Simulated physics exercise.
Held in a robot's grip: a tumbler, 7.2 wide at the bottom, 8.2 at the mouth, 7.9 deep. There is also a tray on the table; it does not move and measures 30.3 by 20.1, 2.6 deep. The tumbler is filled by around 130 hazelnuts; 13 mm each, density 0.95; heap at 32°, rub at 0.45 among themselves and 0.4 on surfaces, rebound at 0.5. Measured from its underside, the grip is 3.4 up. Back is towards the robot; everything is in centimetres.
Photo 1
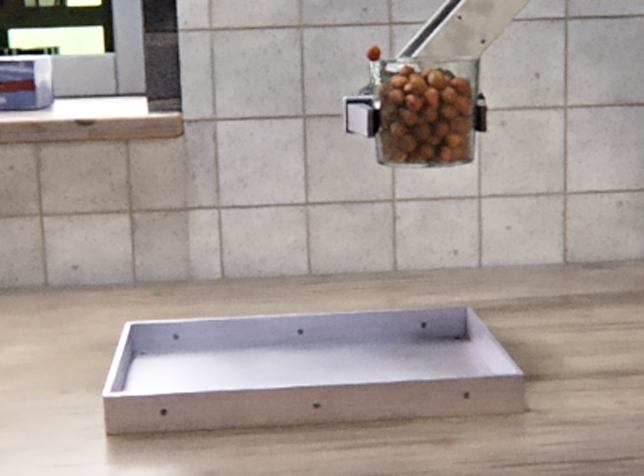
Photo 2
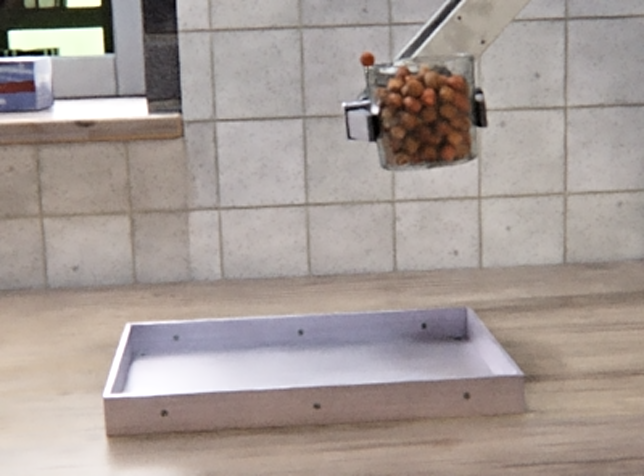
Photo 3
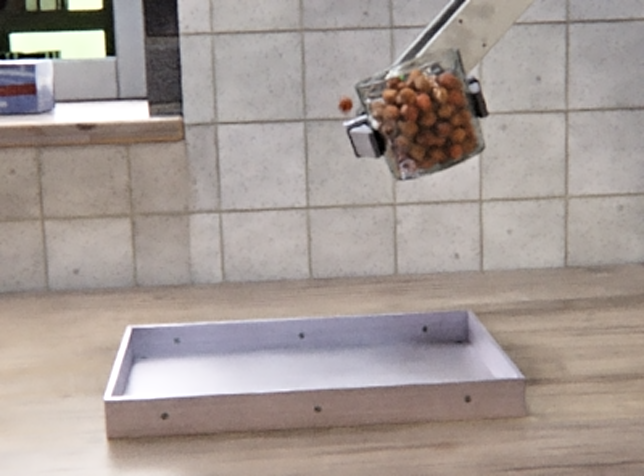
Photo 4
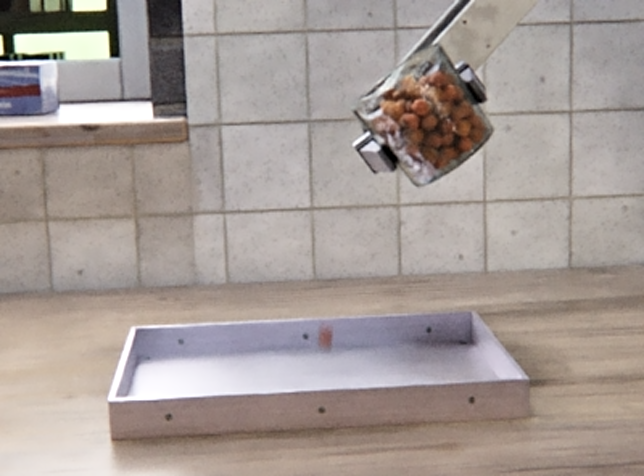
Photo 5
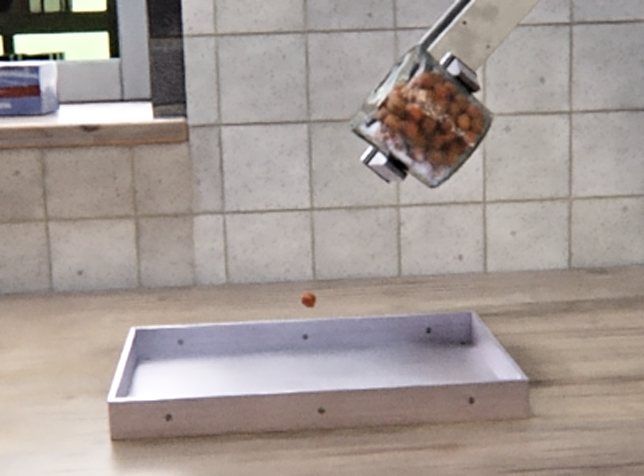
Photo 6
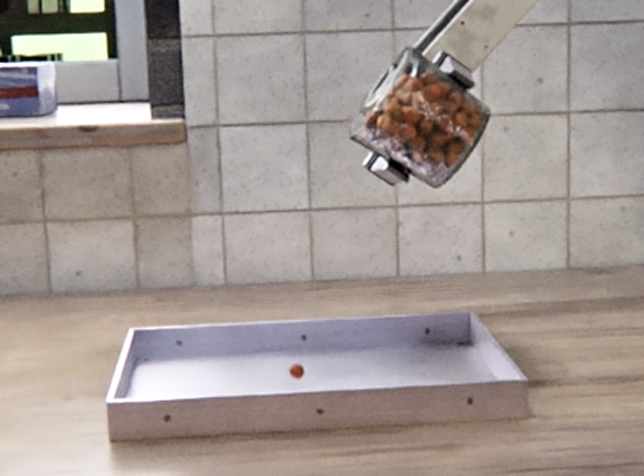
The video shows a robot arm tilting a clear tumbler of hazelnuts toward the left above a pale tray on a wooden table, while a single nut drops from its rim, bounces up from the tray and comes back down.
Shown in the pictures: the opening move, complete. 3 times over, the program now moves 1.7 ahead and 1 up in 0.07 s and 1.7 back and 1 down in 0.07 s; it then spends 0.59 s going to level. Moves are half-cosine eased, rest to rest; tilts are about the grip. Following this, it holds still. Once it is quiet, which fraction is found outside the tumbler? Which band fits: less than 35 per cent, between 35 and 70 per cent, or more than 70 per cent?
It falls below 35 per cent.
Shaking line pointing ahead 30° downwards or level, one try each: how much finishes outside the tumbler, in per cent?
You'd get some 10 per cent with the first setting and some 20 per cent with the second.
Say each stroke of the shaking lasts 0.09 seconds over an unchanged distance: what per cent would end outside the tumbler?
Then roughly 15 percent.
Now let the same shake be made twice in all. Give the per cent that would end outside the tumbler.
Roughly 20 in a hundred.
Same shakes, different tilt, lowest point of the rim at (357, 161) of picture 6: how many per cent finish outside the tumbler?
Roughly 65 per cent.
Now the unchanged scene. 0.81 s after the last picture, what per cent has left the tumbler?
About 25 in a hundred parts are out by then.
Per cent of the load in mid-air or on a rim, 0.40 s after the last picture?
Around 5 percent of the load.
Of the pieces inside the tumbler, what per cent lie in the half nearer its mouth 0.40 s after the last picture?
Near 70 in a hundred.
Then, 0.40 s after the last picture, tilted 54° forward, highest piece 24 above the table; 102 in the tumbler, 20 in the tray, 6 in flight or on a rim.
Then, 0.81 s after the last picture, tilted 14° forward, highest piece 25 above the table; 95 in the tumbler, 32 in the tray, 1 on the table or floor.
Then, 1.21 s after the last picture, level, highest piece 26 above the table; 95 in the tumbler, 32 in the tray, 1 on the table or floor.
Then, 2.26 s after the last picture, level, highest piece 26 above the table; 95 in the tumbler, 32 in the tray, 1 on the table or floor.
Final count, 95 in the tumbler, 32 in the tray, 1 on the table or floor. That is 26 % outside the tumbler.
